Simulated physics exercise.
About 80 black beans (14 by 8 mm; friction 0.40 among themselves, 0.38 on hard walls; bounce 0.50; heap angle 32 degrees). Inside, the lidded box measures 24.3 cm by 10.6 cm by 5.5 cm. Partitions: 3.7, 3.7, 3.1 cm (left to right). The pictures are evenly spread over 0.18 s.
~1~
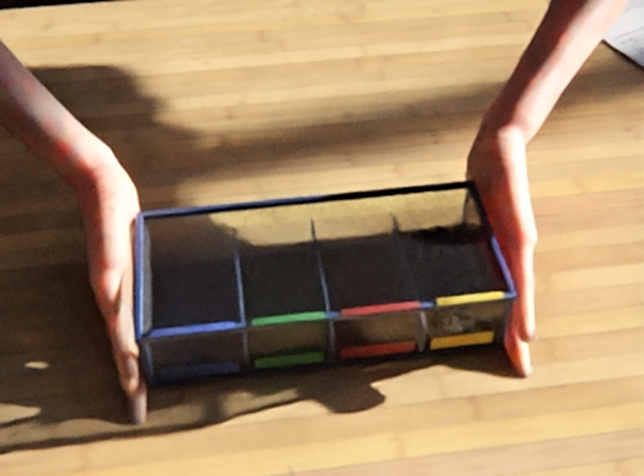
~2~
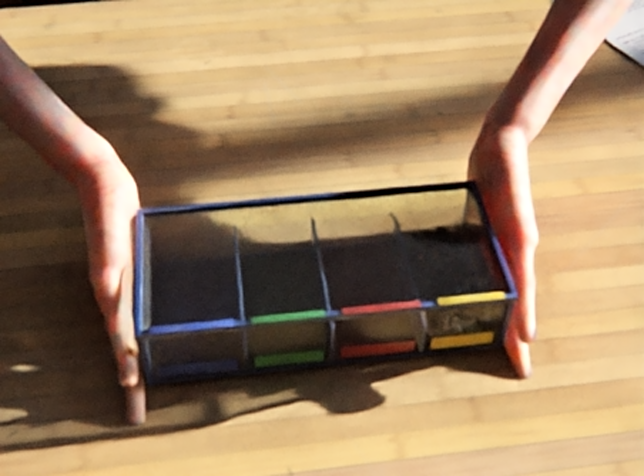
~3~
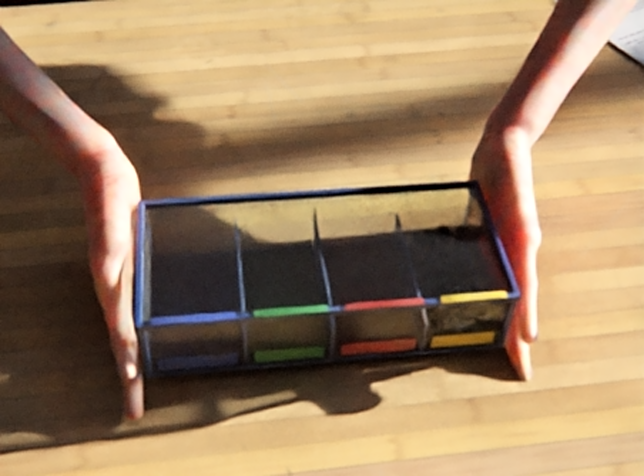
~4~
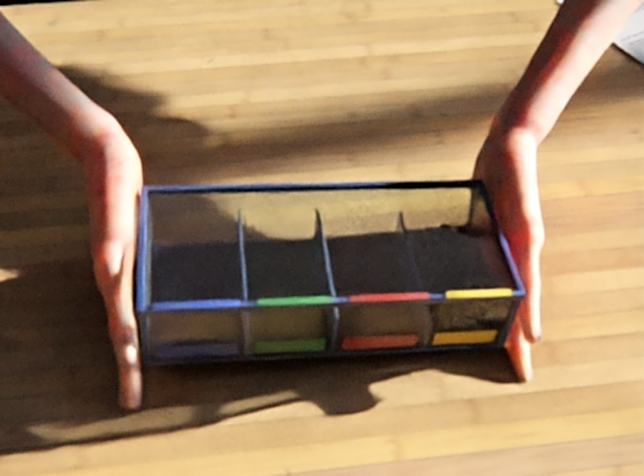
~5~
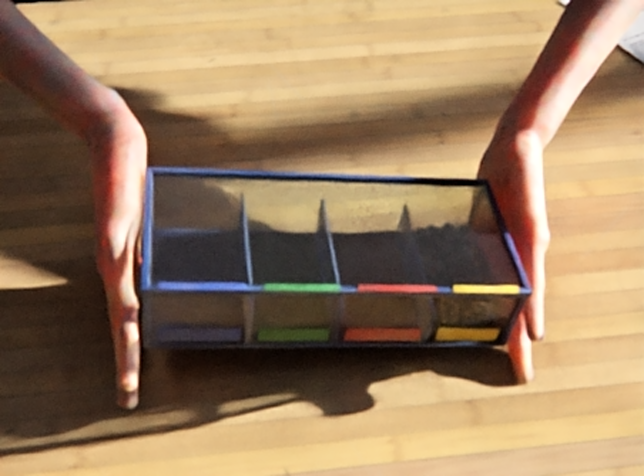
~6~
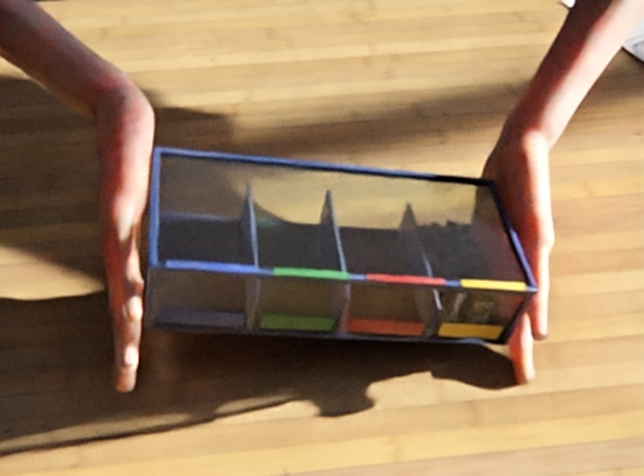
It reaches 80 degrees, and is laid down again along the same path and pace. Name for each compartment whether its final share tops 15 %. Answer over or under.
Red compartment: Under; blue compartment: Under; green compartment: Under; yellow compartment: Over.
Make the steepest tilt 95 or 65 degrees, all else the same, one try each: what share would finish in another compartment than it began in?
Some 0 and 0 per cent.
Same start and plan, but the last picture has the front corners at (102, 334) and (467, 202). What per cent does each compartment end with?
Red 30; blue 10; green 45; yellow 15.
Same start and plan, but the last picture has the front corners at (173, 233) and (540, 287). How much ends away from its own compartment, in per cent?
In that case some 0 per cent.
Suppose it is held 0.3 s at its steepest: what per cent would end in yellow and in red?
Then: Yellow 100, red 0.
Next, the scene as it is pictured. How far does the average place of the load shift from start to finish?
Roughly 1.0 cm.
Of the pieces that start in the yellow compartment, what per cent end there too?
About 100 per cent.
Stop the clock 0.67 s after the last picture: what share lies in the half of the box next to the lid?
Some 10 per cent.
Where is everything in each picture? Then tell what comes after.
In the first frame, box tilt 0 degrees, front corners at (141, 336) and (510, 295); yellow 100 %.
In the second frame, box tilt 1 degrees, front corners at (141, 333) and (511, 295).
In the third frame, box tilt 2 degrees, front corners at (141, 324) and (513, 295).
In the fourth frame, box tilt 5 degrees, front corners at (143, 308) and (518, 293), lowest corner right back.
In the fifth frame, box tilt 9 degrees, front corners at (148, 287) and (524, 291), lowest corner right back.
In the sixth frame, box tilt 13 degrees, front corners at (156, 265) and (530, 289), lowest corner right back; yellow 100 %.
Then, 0.67 s after the last picture, tilt 80 degrees; yellow 100 %.
Then, 1.11 s after the last picture, tilt 35 degrees; yellow 100 %.
Then, 1.64 s after the last picture, tilt 0 degrees; yellow 100 %.
In the end, red 0 %, blue 0 %, green 0 %, yellow 100 %.
